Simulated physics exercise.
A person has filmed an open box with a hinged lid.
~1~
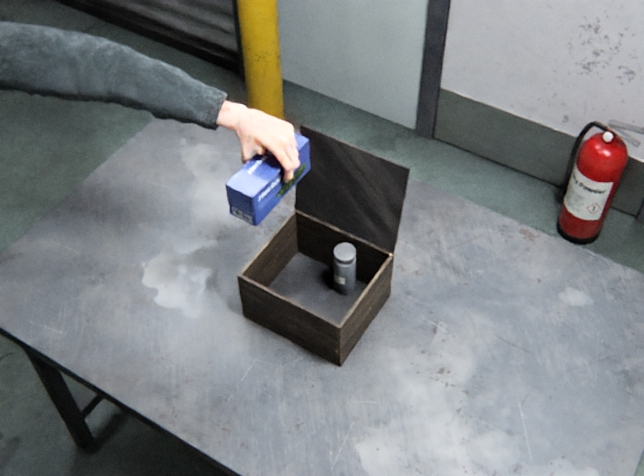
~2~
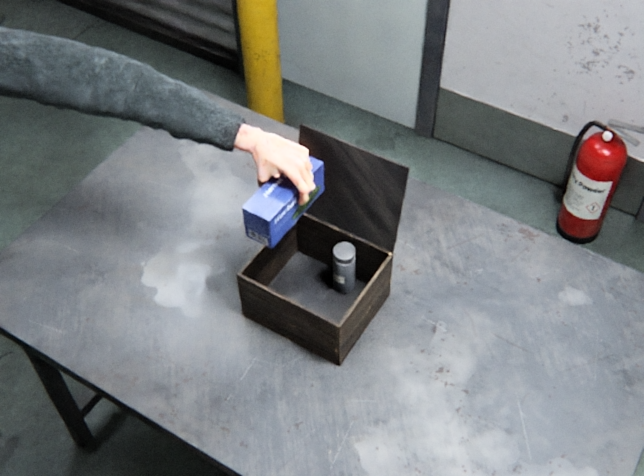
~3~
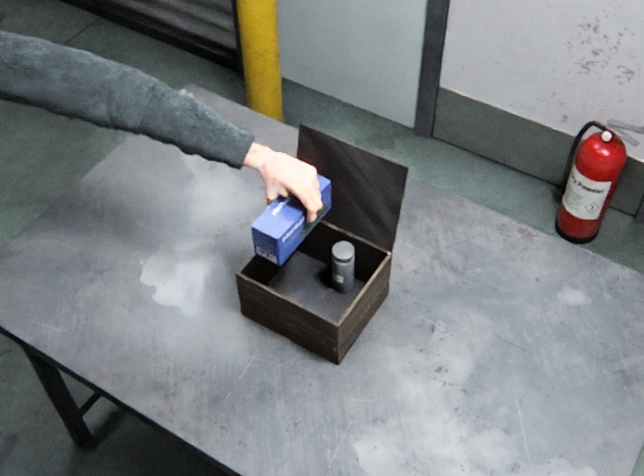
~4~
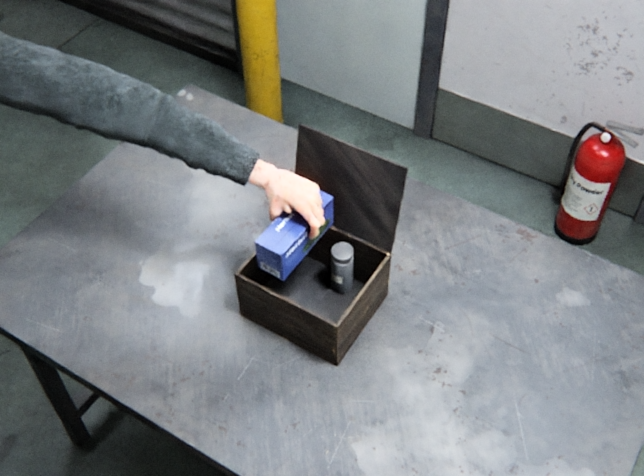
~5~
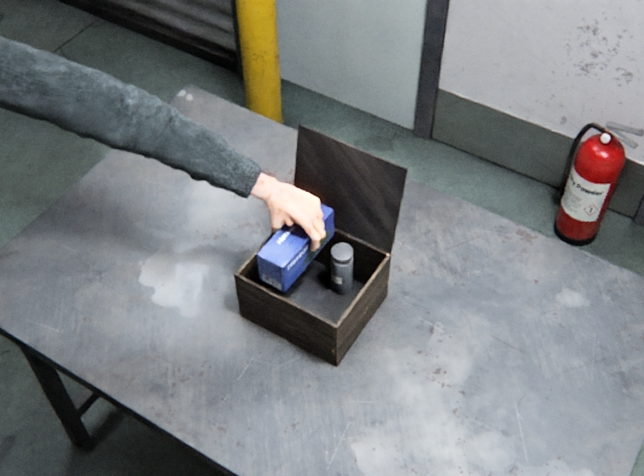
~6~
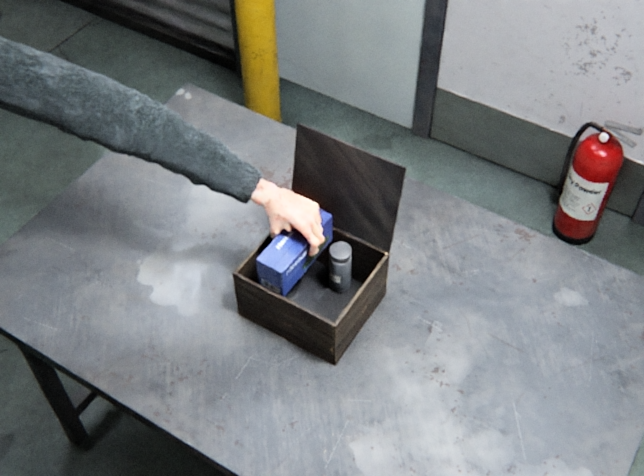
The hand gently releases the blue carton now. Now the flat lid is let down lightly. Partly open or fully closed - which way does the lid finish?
Fully closed.
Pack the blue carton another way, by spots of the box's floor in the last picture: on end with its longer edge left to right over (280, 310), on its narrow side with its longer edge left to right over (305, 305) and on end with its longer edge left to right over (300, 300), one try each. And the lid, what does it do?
With the first placement it can't come down; with the second it drops into place; with the third it can't come down.
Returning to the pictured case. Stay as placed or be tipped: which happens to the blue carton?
At the finish it holds its orientation.
Then, 0.30 s after the last picture, blue carton slid about its own width near (297, 282).
Then, 1.40 s after the last picture, lid 73° above the rim; blue carton slid about its own width near (297, 285).
Then, 1.70 s after the last picture, lid 47° above the rim; blue carton slid about its own width near (297, 285).
Then, 2.00 s after the last picture, lid 10° above the rim; blue carton slid about its own width near (297, 285).
At rest, lid shut; moved from the start, blue carton; grey shaker in place. Seen from the same camera at the end, blue carton near (297, 285).
